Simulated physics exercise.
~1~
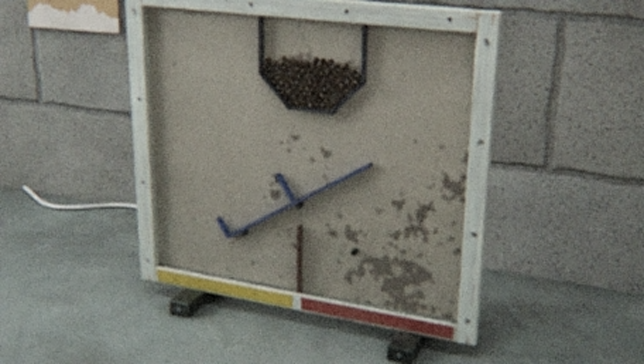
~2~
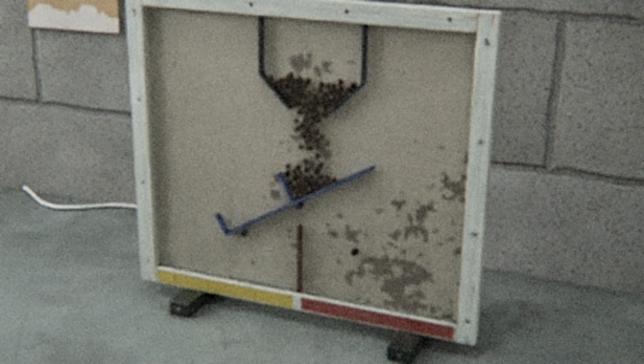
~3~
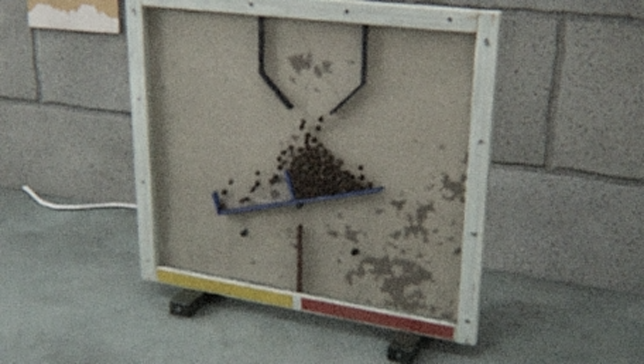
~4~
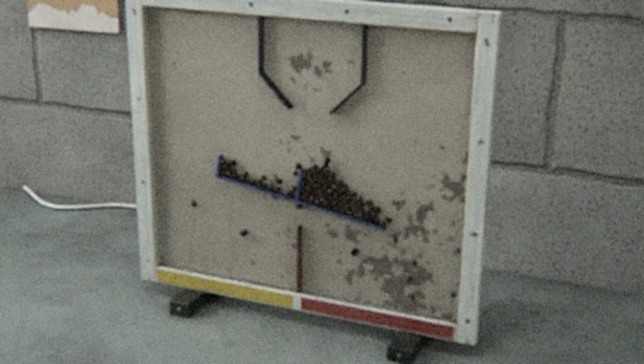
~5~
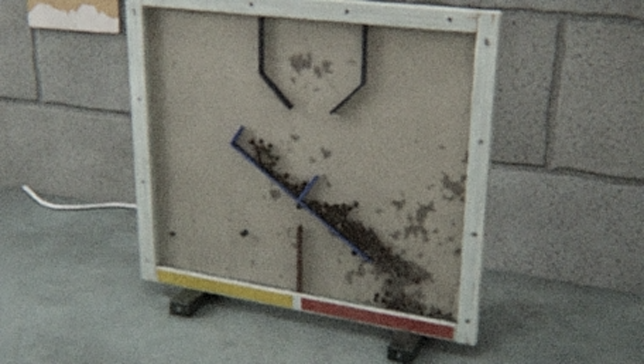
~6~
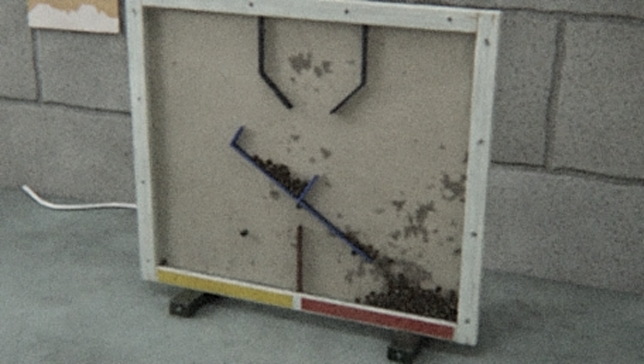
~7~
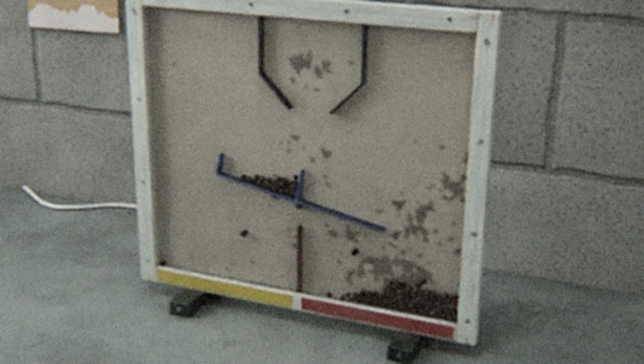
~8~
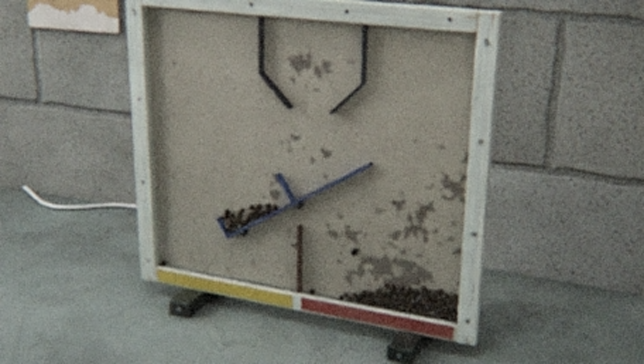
At first, dark beads sit in a hopper at the top of a see-through case, above a blue tray tilted down to the left. The hopper opens and the beads pour onto the tray, heaping up mostly right of its short upright divider. As the hopper empties, the tray tips steadily over until its right end points steeply down. Beads slide off that end and pile up in the red bin. The lightened tray then swings back, left end down, still holding a small batch. It ends with most beads in the red bin and hardly any in the yellow.
